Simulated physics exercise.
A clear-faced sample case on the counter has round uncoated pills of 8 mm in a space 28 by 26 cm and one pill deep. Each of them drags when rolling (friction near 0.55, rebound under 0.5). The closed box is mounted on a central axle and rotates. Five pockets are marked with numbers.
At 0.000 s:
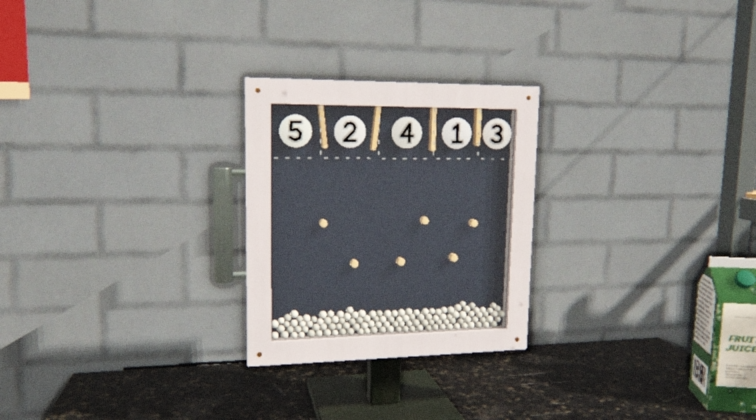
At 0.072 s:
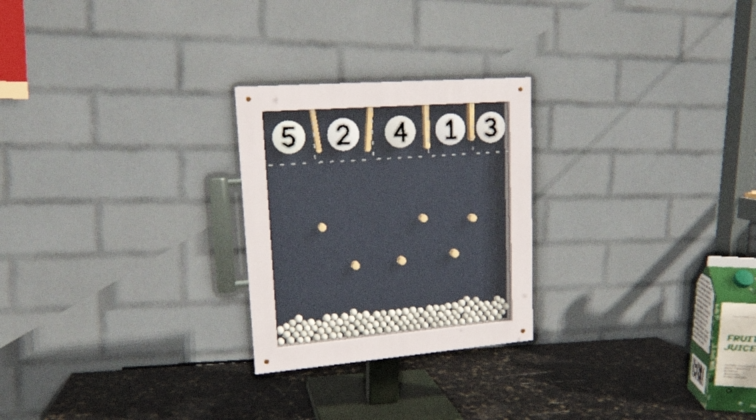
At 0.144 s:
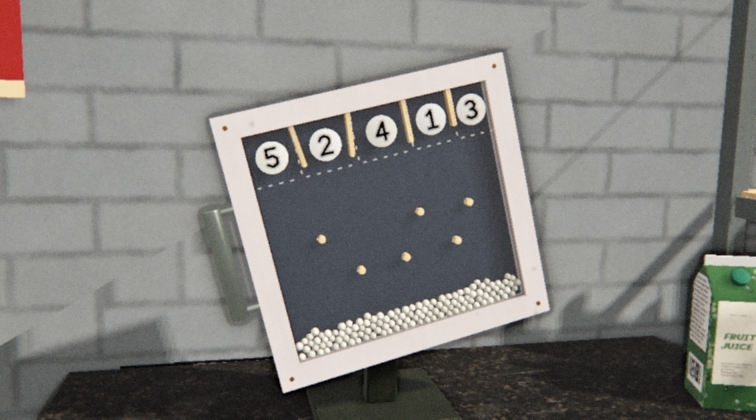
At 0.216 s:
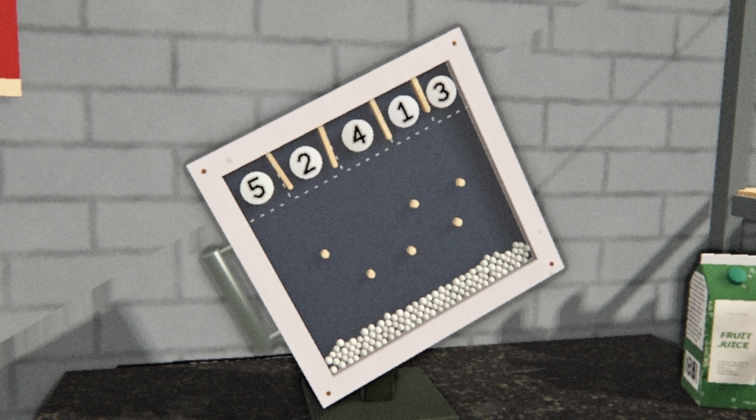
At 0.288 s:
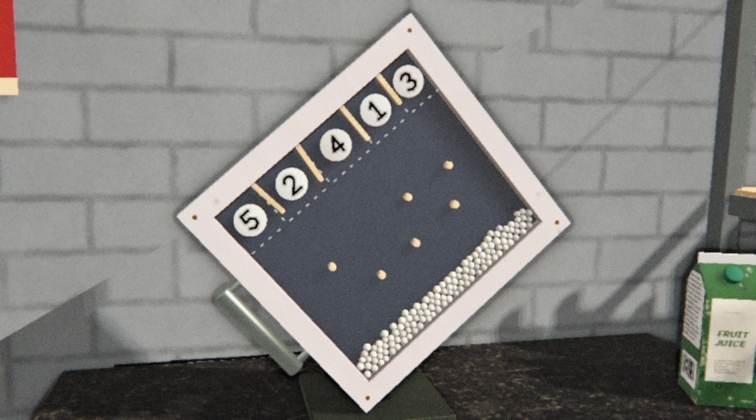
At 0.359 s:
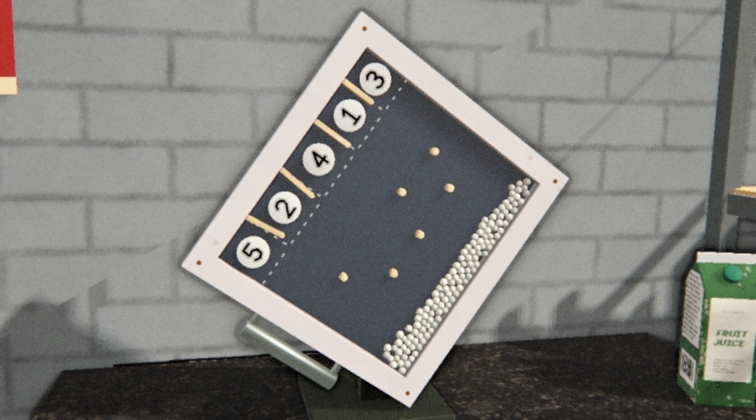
A square white-framed case with a dark blue panel stands on a dark counter before a grey brick wall, seen from the front by a still camera. Numbered white discs and wooden dividers line its top, pegs dot the middle, small white balls cover the bottom, and a green juice carton stands at right. The case rotates steadily anticlockwise, its balls tilting with it into a steep slope.
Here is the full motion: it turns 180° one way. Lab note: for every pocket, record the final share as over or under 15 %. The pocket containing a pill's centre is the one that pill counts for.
Recorded: Pocket 1 under, pocket 2 over, pocket 3 under, pocket 4 under, pocket 5 over.
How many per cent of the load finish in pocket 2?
Roughly 35 percent.
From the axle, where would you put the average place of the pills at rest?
The middle sits around 9 cm right of it and 9 cm below it.
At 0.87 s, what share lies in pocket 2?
The share there is some 0 per cent.
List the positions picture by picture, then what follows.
The first frame shows level; about 120 pills; pills' middle (393, 321); highest (463, 304); no. 1 (457, 133), no. 2 (350, 132), no. 3 (497, 134), no. 4 (407, 133), no. 5 (296, 131).
The second frame shows turned 4° anticlockwise; pills' middle (398, 320); highest (466, 299); 6 fixed pegs, one at (355, 265).
The third frame shows turned 14° anticlockwise; pills' middle (413, 315); highest (508, 277); wall ends (304, 165), (352, 154), (410, 140), (453, 124).
The fourth frame shows turned 28° anticlockwise; pills' middle (431, 305); highest (516, 245).
The fifth frame shows turned 41° anticlockwise; pills' middle (446, 291); highest (522, 212).
The sixth frame shows turned 55° anticlockwise; pills' middle (456, 280); highest (527, 182); no. 1 (350, 116), no. 2 (285, 208), no. 3 (375, 79), no. 4 (319, 159), no. 5 (253, 252).
After 0.61 s, it stands 103° anticlockwise; nothing in the marked areas.
After 0.87 s, it stands 152° anticlockwise; no. 5, 40 %.
After 1.09 s, it stands 180° anticlockwise; no. 2, 25 %, no. 5, 45 %.
Settled by 1.9 s, it stands 180° anticlockwise; no. 1, 0 %, no. 2, 35 %, no. 3, 0 %, no. 4, 0 %, no. 5, 45 %, elsewhere 20 %.
